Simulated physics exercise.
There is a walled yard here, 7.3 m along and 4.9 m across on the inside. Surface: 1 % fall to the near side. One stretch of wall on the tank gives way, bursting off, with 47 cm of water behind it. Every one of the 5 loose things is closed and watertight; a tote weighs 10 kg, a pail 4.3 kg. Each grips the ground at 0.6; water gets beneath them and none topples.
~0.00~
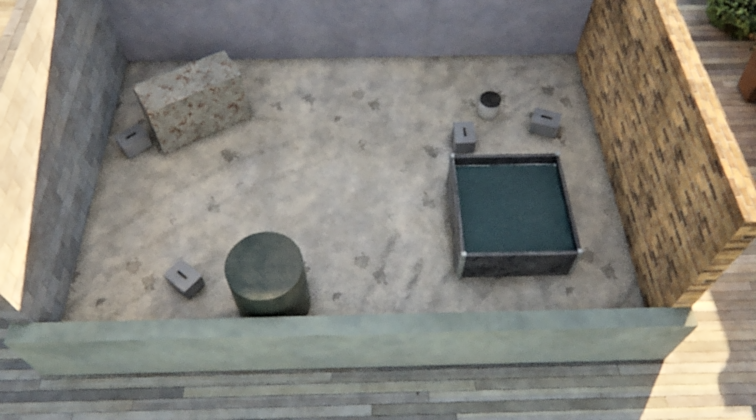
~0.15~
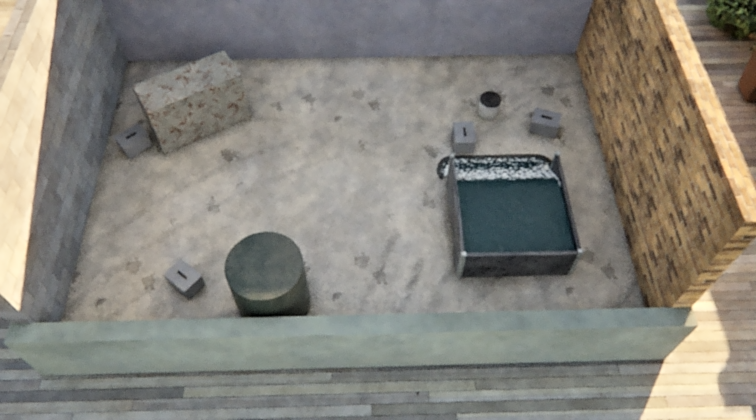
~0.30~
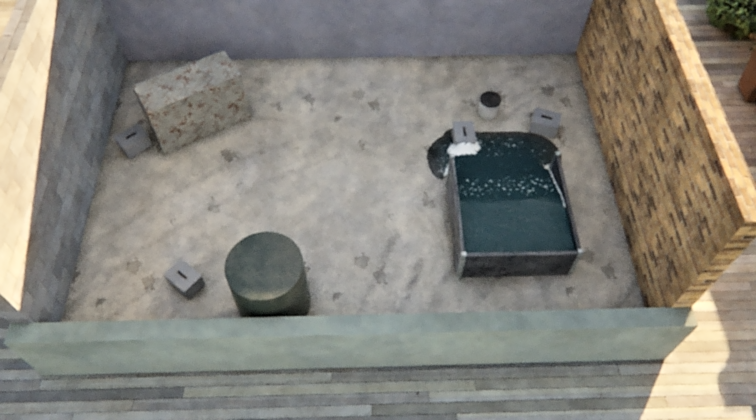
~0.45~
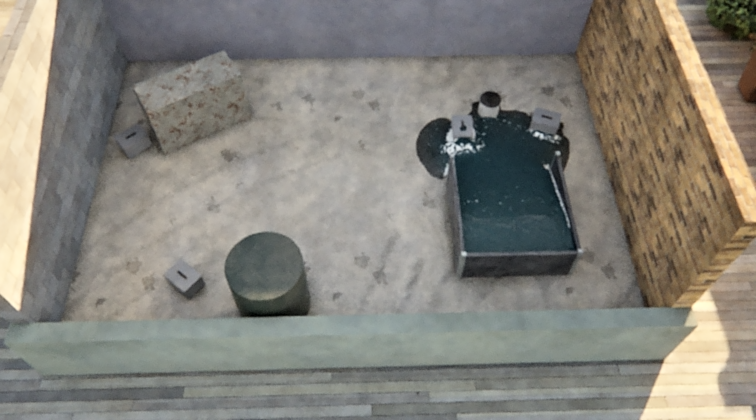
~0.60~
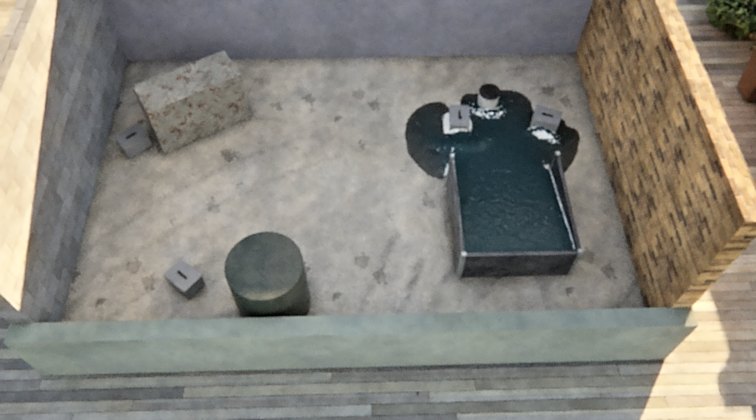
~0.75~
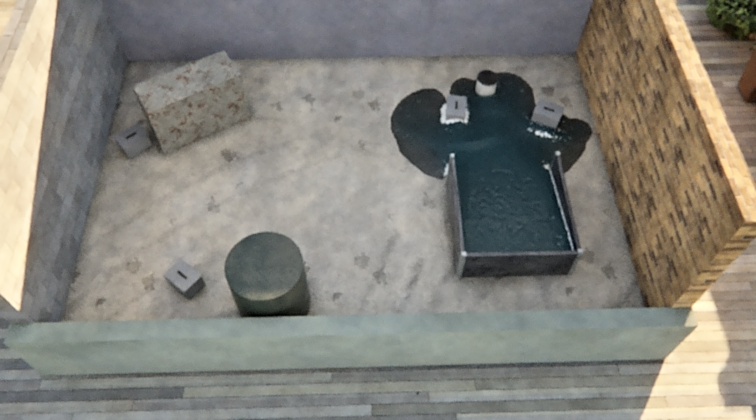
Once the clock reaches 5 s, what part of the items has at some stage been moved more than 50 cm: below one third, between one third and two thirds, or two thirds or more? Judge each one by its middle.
Between one third and two thirds.
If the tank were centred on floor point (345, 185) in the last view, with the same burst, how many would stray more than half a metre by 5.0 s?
Result: 1 of them.
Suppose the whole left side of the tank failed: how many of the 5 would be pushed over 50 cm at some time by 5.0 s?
That would give 0.
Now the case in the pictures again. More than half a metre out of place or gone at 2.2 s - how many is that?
I make it 3.
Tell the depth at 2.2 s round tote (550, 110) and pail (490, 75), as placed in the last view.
Depths: Near 22 cm, then near 17 cm.
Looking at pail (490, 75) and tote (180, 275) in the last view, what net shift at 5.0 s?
Distances: 200 cm; 0 cm.
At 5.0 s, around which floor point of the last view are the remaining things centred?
I'd say about (316, 141) in the last view.
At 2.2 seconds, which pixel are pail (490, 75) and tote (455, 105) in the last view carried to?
Approx. (473, 52); approx. (400, 55).
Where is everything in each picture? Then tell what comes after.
In the first frame, a tote at (465, 132) rests on the ground; a pail at (491, 99) rests on the ground; water covers 2.1 m2; 0 of 5 have shifted.
In the second frame, a tote at (465, 132), on the bottom; a pail at (491, 99) rests on the ground; water covers 2.8 m2; 0 of 5 have shifted.
In the third frame, a tote at (464, 132), on the bottom; a pail at (491, 99) rests on the ground; water covers 3.5 m2; 0 of 5 have shifted.
In the fourth frame, a tote at (463, 125), on the bottom, 13 cm from its start; a pail at (491, 99) rests on the ground; 4.3 m2 under water; 1 of 5 have shifted.
In the fifth frame, a tote at (460, 115), on the bottom, 33 cm from its start; a pail at (490, 91) rests on the ground, 16 cm from its start; water covers 5.1 m2; 3 of 5 have shifted.
In the sixth frame, a tote at (456, 105) rests on the ground, 53 cm from its start; a pail at (488, 77) rests on the ground, 45 cm from its start; water covers 6.2 m2; 3 of 5 have shifted.
After 1.1 s 2 of 5 are over 50 cm from their spots; 0 afloat.
After 2.2 s 3 of 5 are over 50 cm from their spots; 3 afloat.
After 3.5 s 3 of 5 are over 50 cm from their spots; 2 afloat.
After 5.0 s 3 of 5 are over 50 cm from their spots, and 3 have been at some point; 0 afloat.
